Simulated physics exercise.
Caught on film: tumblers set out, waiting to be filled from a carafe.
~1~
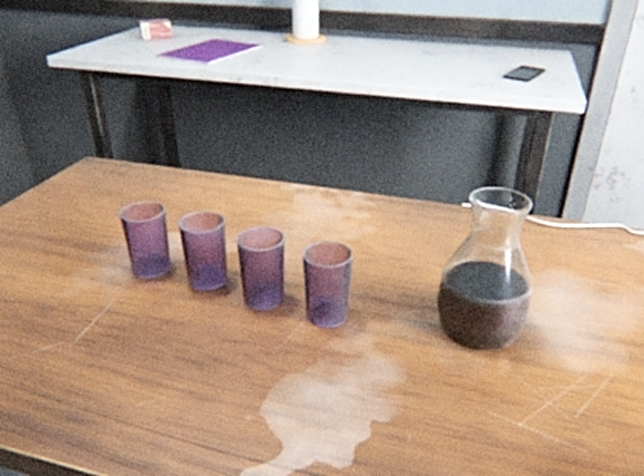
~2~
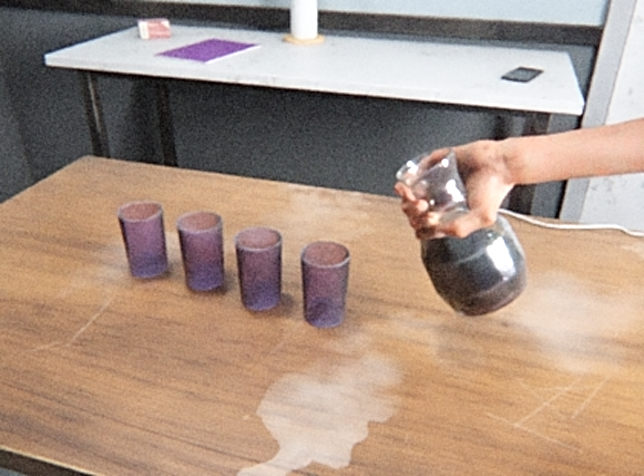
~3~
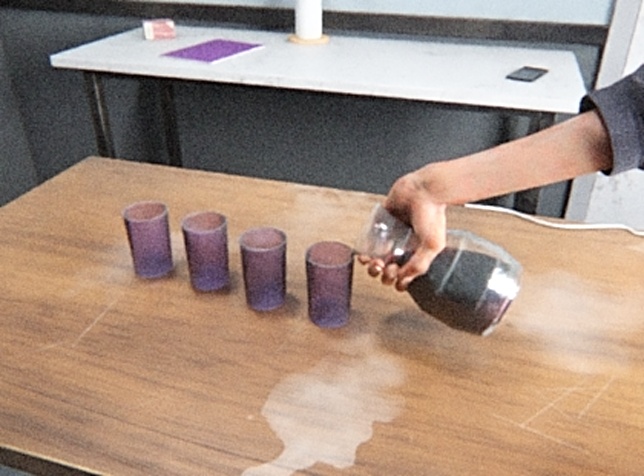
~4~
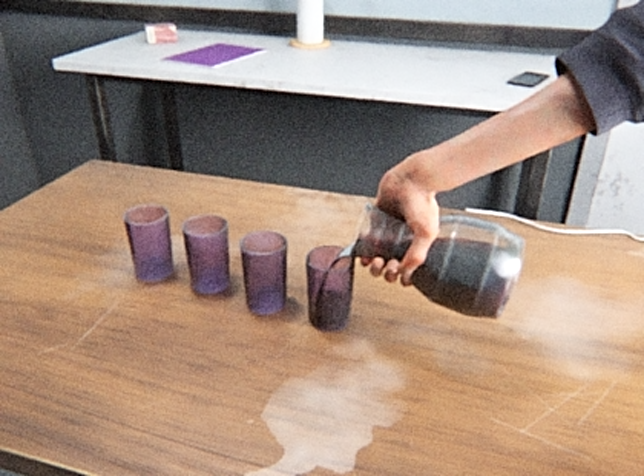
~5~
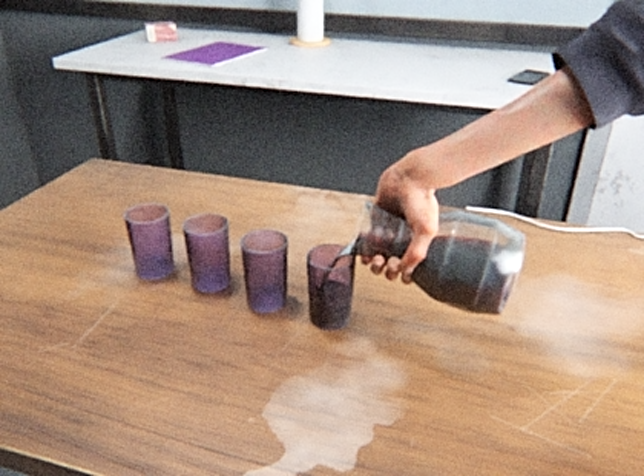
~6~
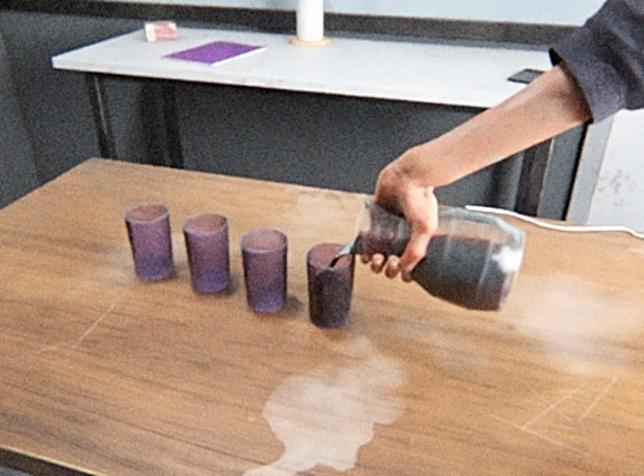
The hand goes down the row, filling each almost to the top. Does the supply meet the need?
No.
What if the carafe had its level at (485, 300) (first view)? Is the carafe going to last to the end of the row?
My call: Too little.
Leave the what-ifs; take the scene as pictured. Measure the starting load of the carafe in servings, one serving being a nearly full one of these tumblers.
Estimate: Close to 3.0.
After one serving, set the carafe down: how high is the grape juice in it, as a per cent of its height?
About 25 %.
Next, the first is about two thirds full.
After that, the first is done and the carafe has about two thirds of its load.
Finally, the carafe is empty with two filled and the next at about three quarters of a serving.
